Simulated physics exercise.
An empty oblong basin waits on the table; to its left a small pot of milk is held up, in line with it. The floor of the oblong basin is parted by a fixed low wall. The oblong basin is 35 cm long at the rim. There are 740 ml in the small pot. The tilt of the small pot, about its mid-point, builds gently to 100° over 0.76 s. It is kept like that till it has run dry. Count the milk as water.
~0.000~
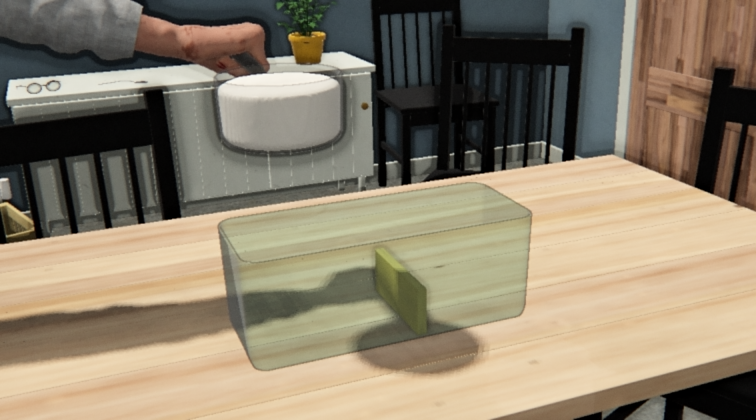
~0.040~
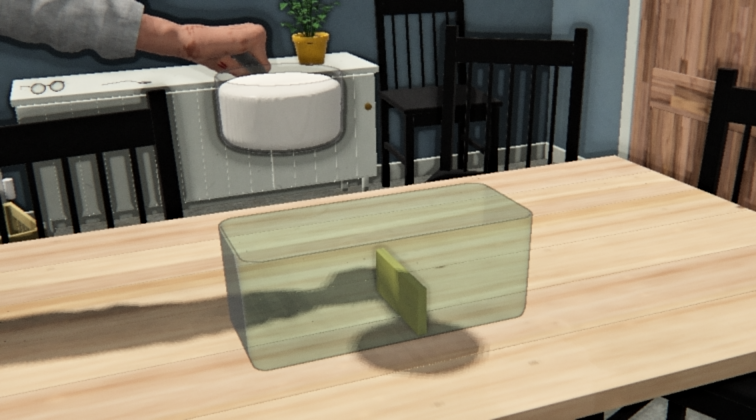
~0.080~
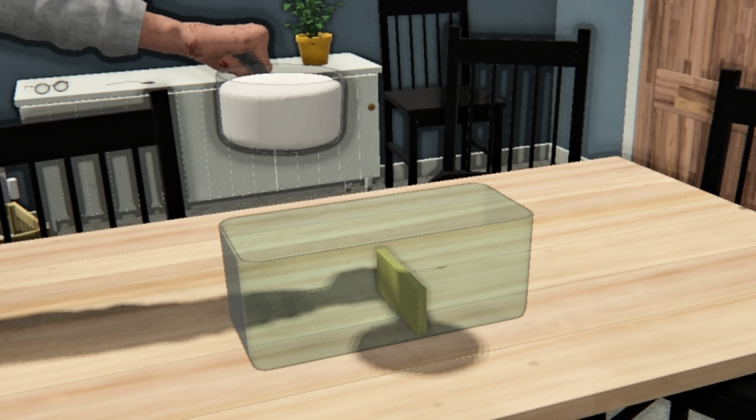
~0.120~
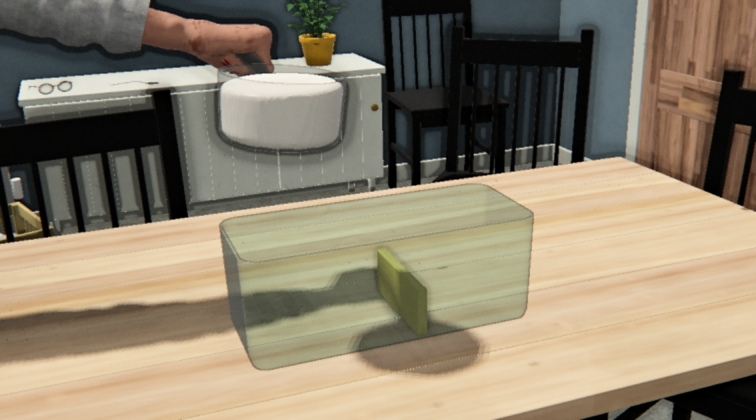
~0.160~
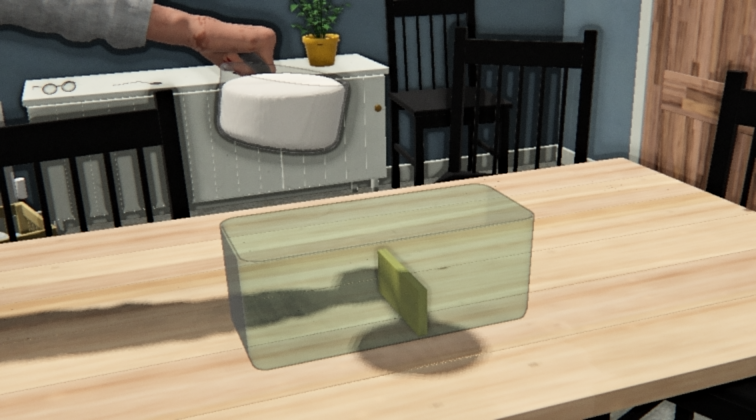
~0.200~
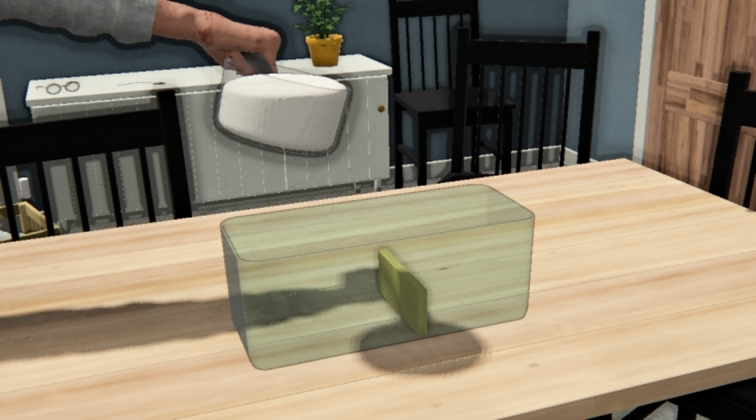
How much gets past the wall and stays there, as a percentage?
About 50 per cent.
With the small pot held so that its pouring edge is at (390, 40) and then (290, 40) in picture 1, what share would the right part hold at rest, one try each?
First 95, then 0 per cent.
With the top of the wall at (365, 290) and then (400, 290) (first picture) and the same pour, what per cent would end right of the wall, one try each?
In turn about 90 and 50 per cent.
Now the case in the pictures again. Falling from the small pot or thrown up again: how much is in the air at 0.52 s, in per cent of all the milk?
About 40 per cent.
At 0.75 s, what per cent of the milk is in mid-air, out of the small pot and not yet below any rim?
Some 10 per cent.
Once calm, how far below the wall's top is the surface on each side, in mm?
Left about 46 mm, right about 40 mm.
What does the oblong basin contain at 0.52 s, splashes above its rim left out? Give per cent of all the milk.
Near 12 in a hundred.
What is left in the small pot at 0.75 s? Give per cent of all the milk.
Near 10 in a hundred.
By 0.52 s the tilt is 77° and 47 per cent is still to pour, 4 is left of the wall and 8 right of it.
By 0.75 s the tilt is 100° and 9 per cent is still to pour, 32 is left of the wall and 50 right of it.
By 1.00 s the tilt is 100° and 1 per cent is still to pour, 47 is left of the wall and 49 right of it.
By 1.26 s the tilt is 100° and 0 per cent is still to pour, 50 is left of the wall and 49 right of it.
At rest 50 per cent lies left of the wall, 50 right of it and 1 outside.
